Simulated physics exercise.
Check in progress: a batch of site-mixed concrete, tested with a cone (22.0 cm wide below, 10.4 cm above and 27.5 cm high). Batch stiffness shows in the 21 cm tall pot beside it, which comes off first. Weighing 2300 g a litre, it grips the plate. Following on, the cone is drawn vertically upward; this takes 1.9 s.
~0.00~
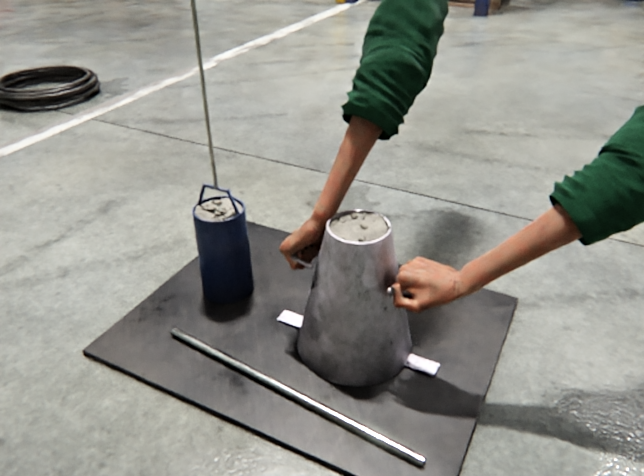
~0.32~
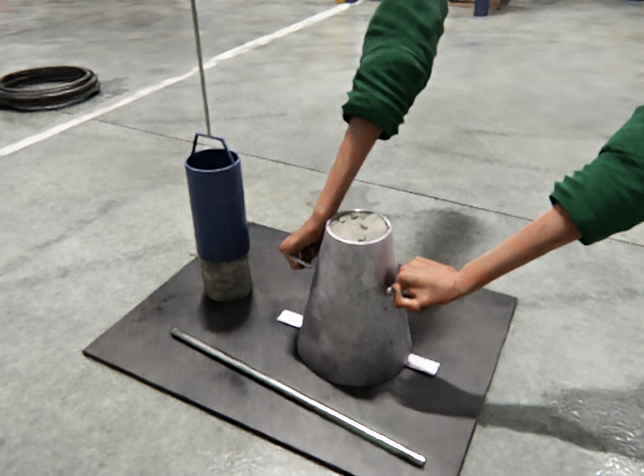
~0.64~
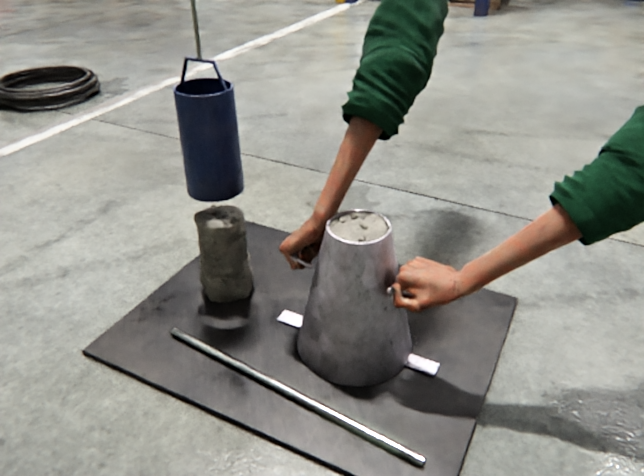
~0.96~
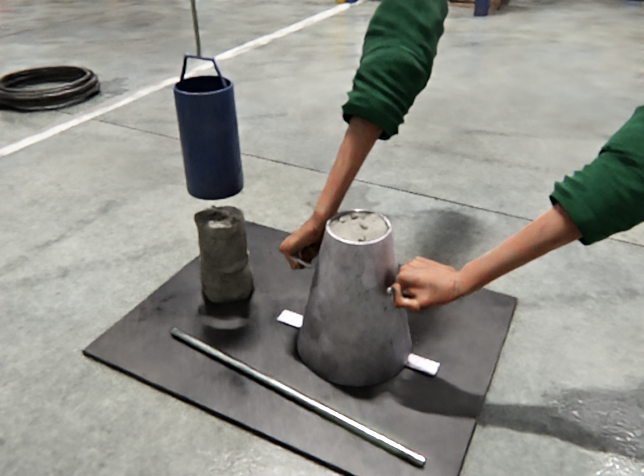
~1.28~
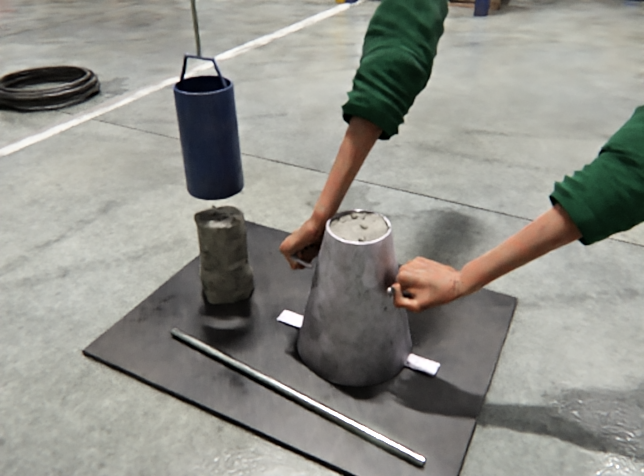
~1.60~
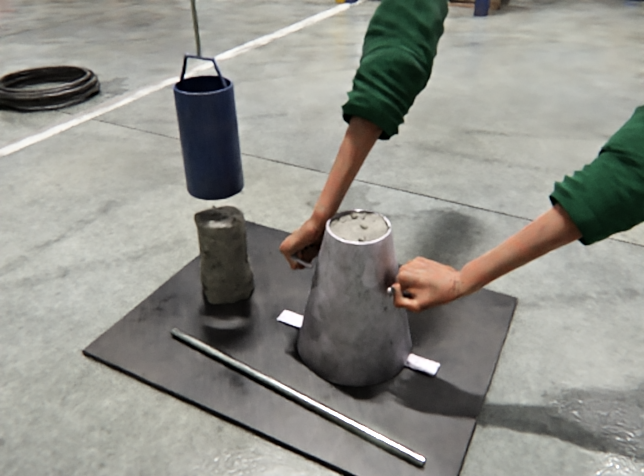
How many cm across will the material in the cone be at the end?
I would say close to 22 cm.
After 2.1 s, the cone is up 7.0 cm; the site-mixed concrete has come down 0.1 cm to 27 cm and is 22 cm wide.
After 2.6 s, the cone is up 18 cm; the site-mixed concrete has come down 0.1 cm to 27 cm and is 22 cm wide.
After 3.0 s, the cone is up 27 cm; the site-mixed concrete has come down 0.1 cm to 27 cm and is 22 cm wide.
After 3.6 s, the cone is clear; the site-mixed concrete has come down 0.1 cm to 27 cm and is 22 cm wide.
After 4.2 s, at rest, the cone is clear; the site-mixed concrete has come down 0.1 cm to 27 cm and is 22 cm wide.
